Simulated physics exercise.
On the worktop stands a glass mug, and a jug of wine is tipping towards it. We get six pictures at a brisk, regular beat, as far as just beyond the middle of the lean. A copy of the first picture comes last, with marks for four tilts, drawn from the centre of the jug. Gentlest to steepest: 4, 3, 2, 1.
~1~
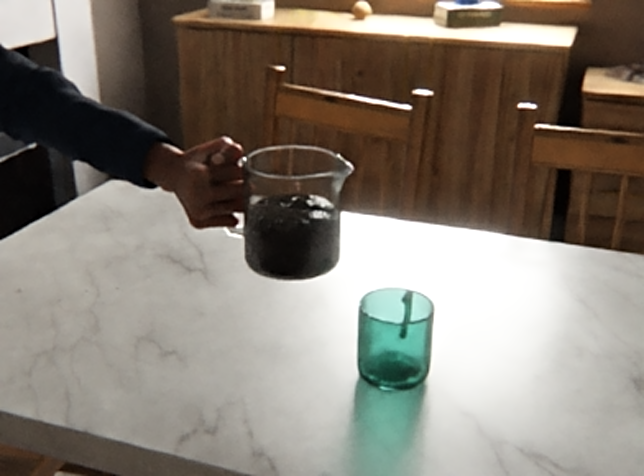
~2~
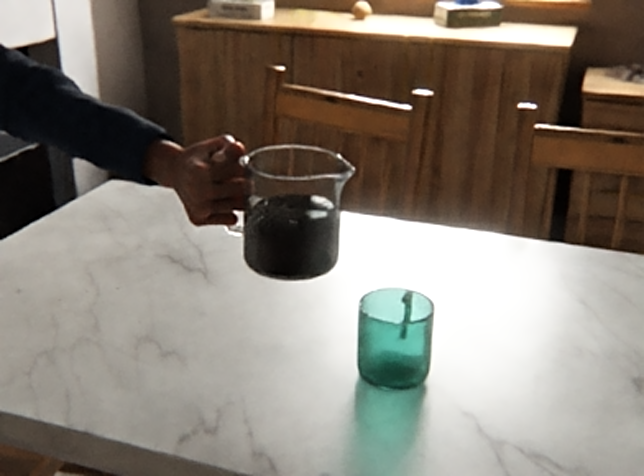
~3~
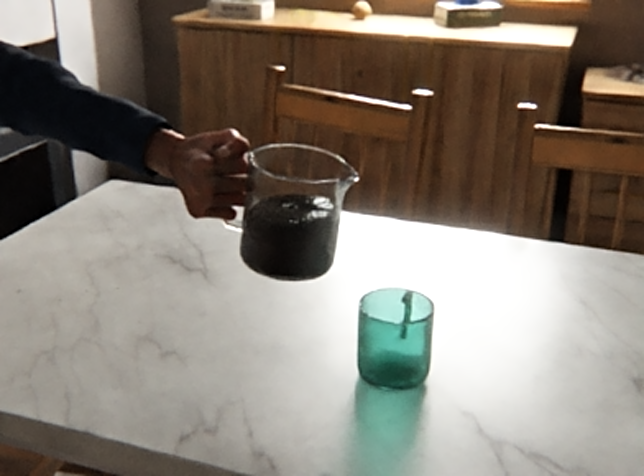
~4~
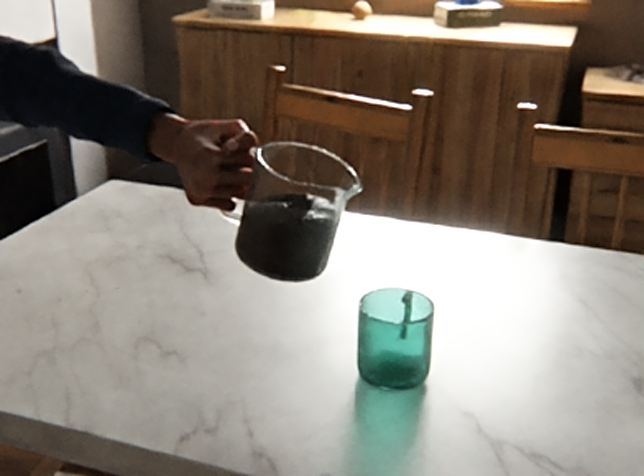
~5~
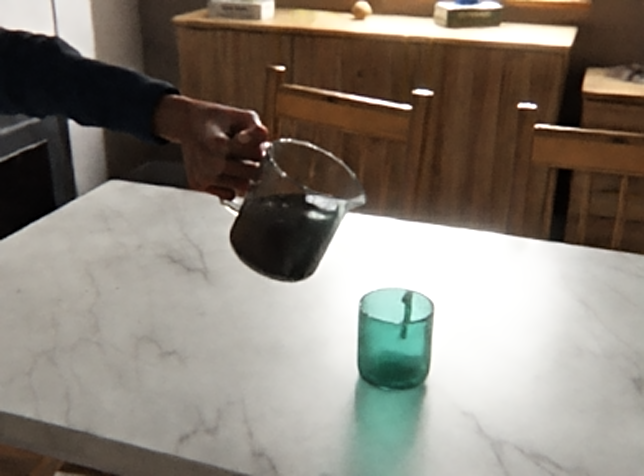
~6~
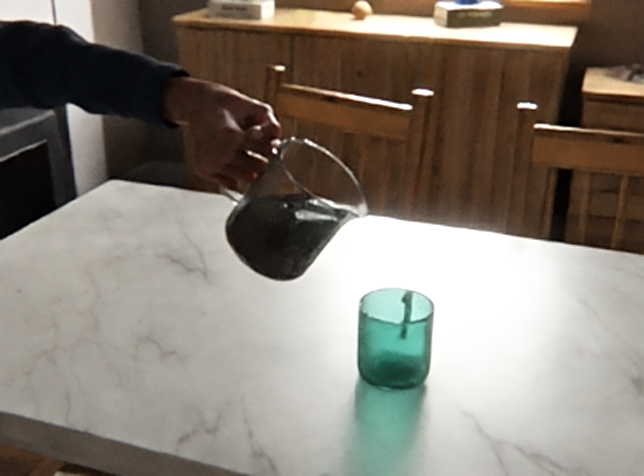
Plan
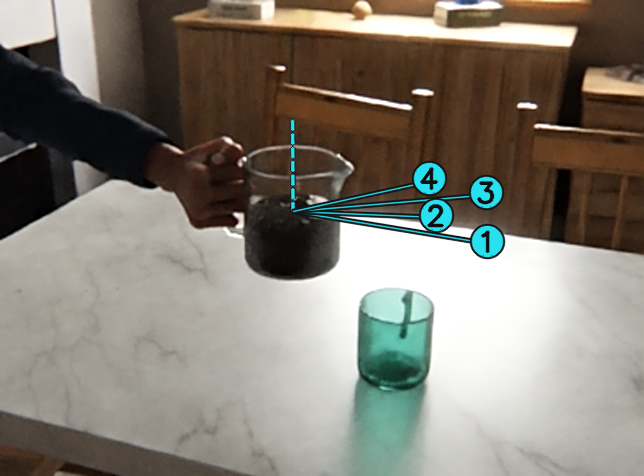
A hand holding a glass jug of dark liquid gradually tilts it rightward above a marble table.
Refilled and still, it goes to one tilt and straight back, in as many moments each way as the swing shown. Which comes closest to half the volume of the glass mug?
Use line 4.
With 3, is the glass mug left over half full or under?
Over half.
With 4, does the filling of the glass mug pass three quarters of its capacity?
No.
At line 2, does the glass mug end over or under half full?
Over.
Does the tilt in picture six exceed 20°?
Yes.
On the marked copy, 1 at (470, 240); 2 at (419, 216); 3 at (469, 196); 4 at (414, 184).
With 1, the glass mug ends with about 95 % of what it can hold; 8 % of the wine is spilt.
With 2, the glass mug ends with about 82 % of what it can hold; 6 % of the wine is spilt.
With 3, the glass mug ends with about 68 % of what it can hold; 3 % of the wine is spilt.
With 4, the glass mug ends with about 51 % of what it can hold.
